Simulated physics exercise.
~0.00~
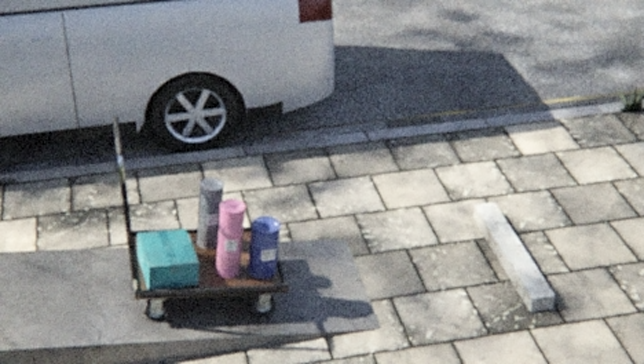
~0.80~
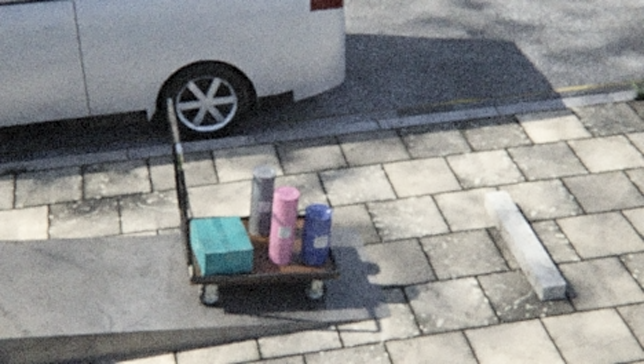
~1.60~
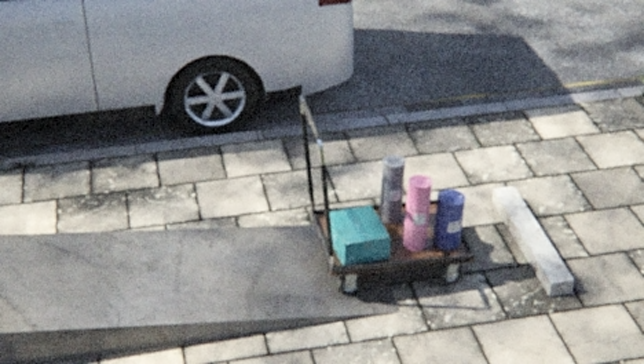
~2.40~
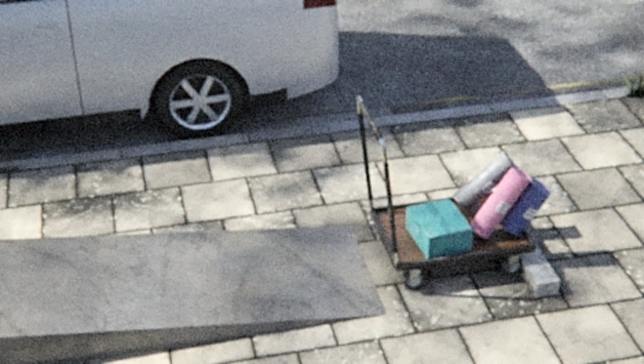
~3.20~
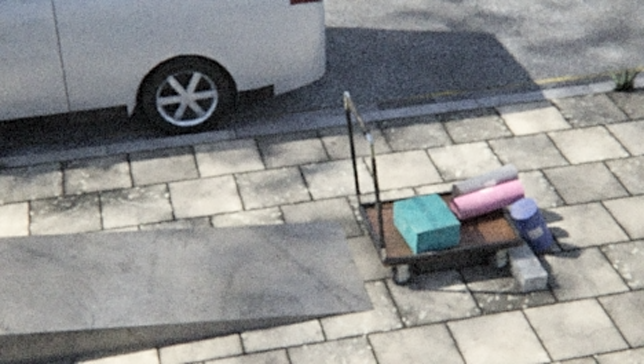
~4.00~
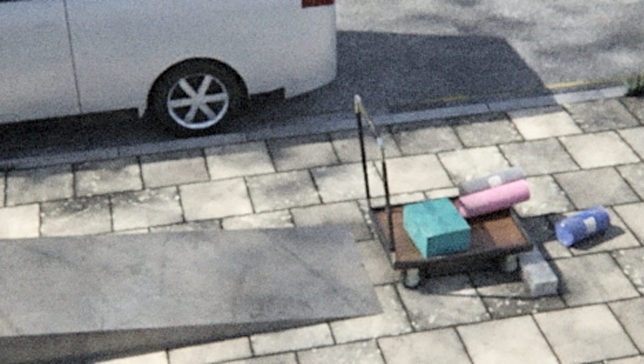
On sunlit paving, a trolley rolls into a kerb, toppling three canisters, the blue one off.
